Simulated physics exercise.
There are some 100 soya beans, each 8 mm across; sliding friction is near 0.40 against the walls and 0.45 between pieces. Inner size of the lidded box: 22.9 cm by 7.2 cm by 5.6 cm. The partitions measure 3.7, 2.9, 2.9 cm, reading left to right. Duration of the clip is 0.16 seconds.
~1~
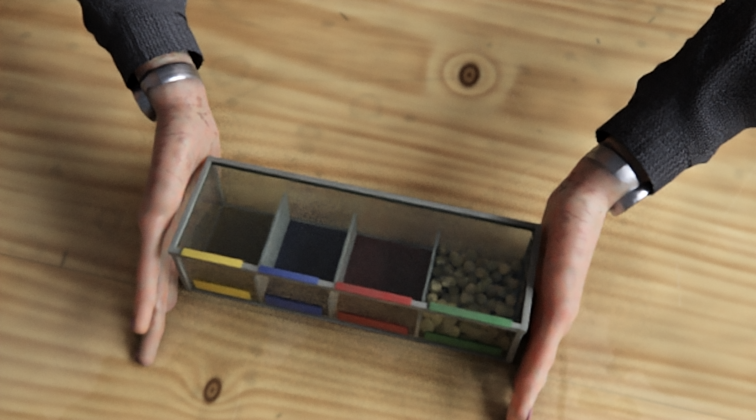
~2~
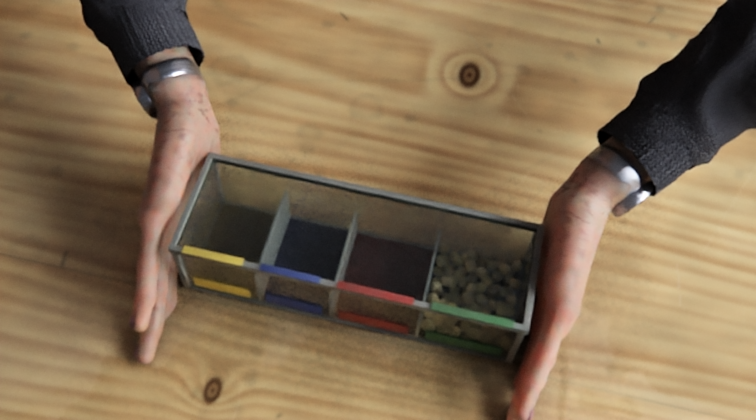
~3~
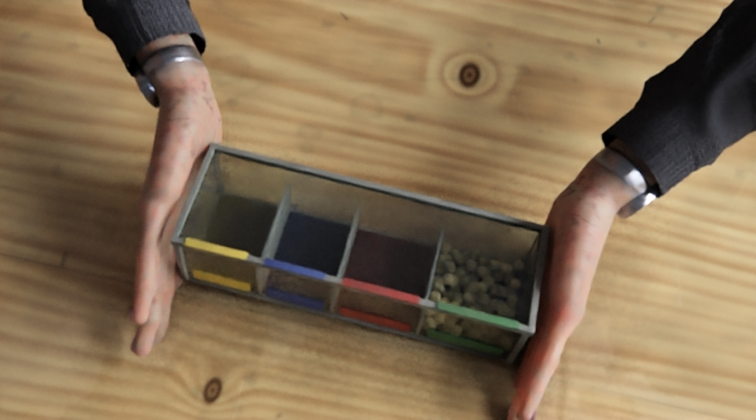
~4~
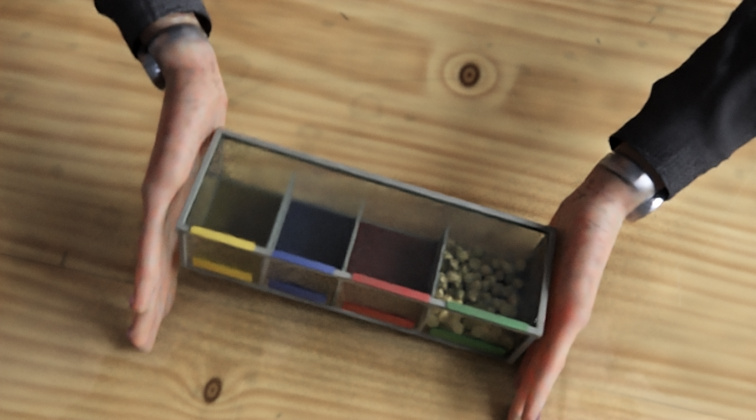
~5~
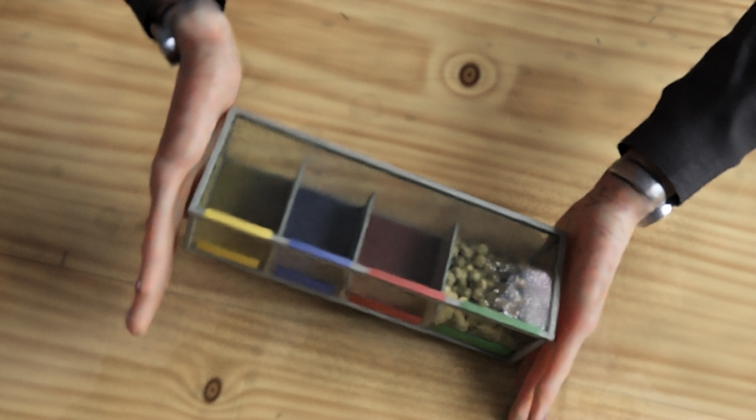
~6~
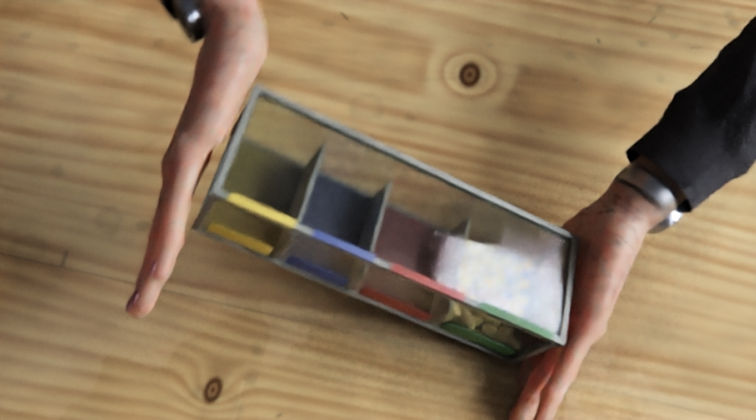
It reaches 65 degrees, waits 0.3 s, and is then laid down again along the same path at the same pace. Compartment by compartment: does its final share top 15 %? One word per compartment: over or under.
Red under, blue under, green over, yellow under.
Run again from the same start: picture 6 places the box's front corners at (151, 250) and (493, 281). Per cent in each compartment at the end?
Final per cent - red: 10; blue: 10; green: 70; yellow: 10.
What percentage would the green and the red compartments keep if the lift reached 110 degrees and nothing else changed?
In per cent, green gets 100 and red gets 0.
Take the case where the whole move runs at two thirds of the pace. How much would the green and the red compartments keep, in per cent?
Green 100 %, red 0 %.
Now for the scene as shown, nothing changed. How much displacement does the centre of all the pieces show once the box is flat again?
It shifts some 1.0 cm.
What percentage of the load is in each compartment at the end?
Per cent by colour - red 0, blue 0, green 100, yellow 0.
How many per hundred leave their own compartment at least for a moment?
Estimate: Around 0 %.
Then, 0.41 s after the last picture, tilt 65 degrees; green 100 %.
Then, 0.69 s after the last picture, tilt 40 degrees; green 100 %.
Then, 1.07 s after the last picture, tilt 0 degrees; green 100 %.
In the end, red 0 %, blue 0 %, green 100 %, yellow 0 %.
